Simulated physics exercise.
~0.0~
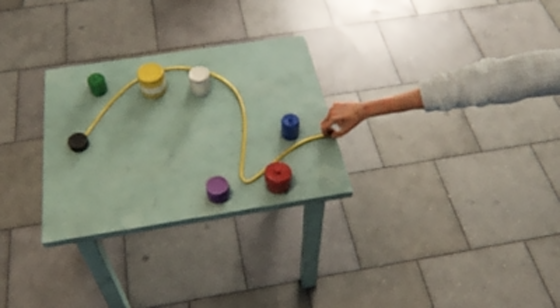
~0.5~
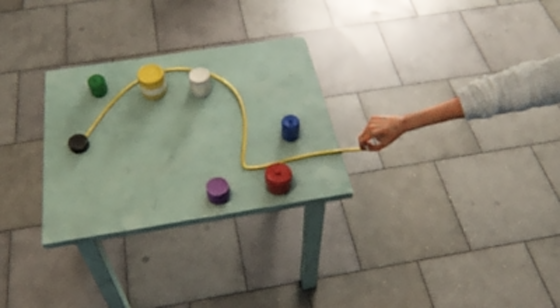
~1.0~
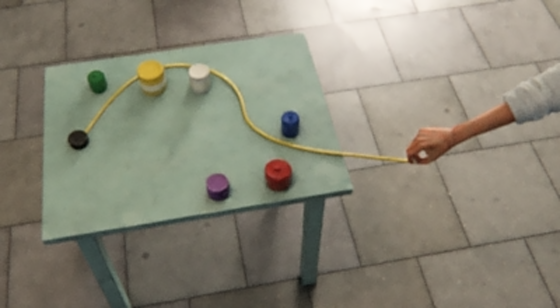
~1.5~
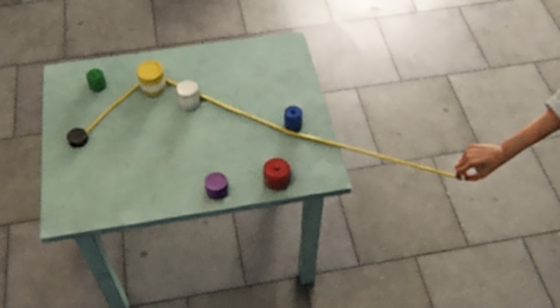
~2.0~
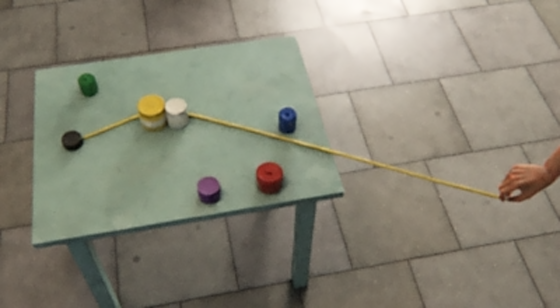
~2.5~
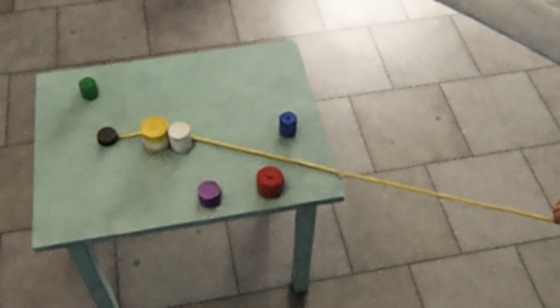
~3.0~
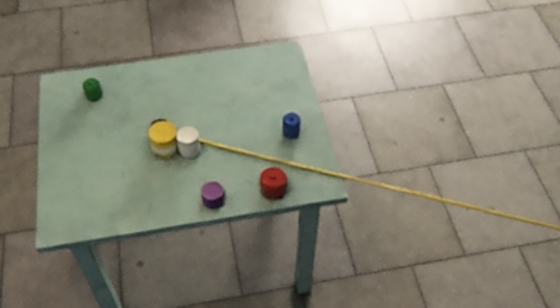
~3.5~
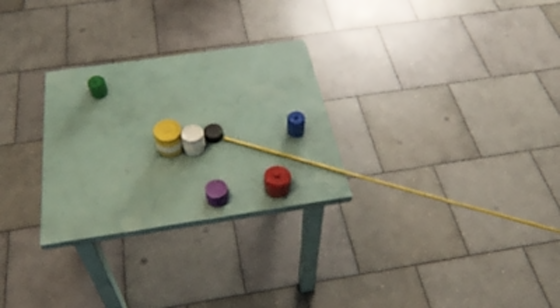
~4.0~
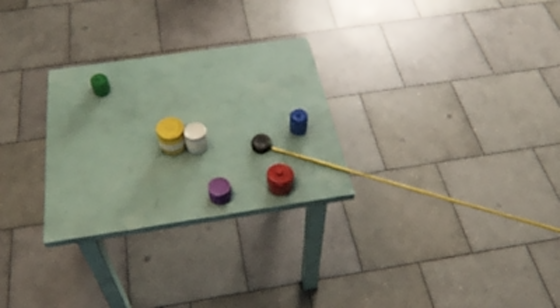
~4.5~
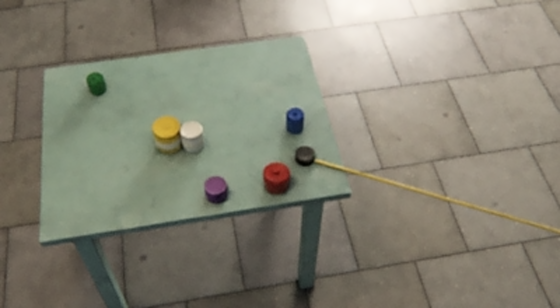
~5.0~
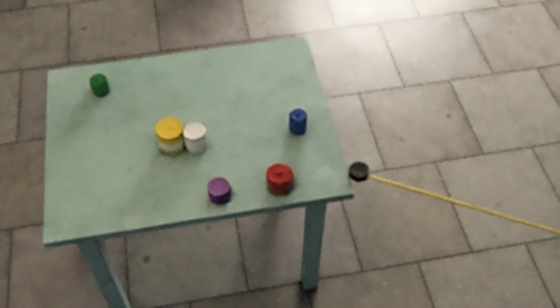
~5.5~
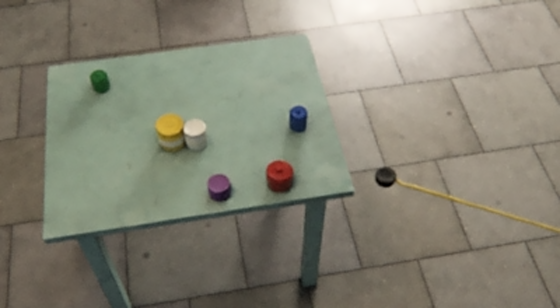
A hand pulled a yellow cord to the right across a green table, dragging the yellow and white containers closer together before a black puck at its end slid past them and off the edge, leaving the other containers about where they were.
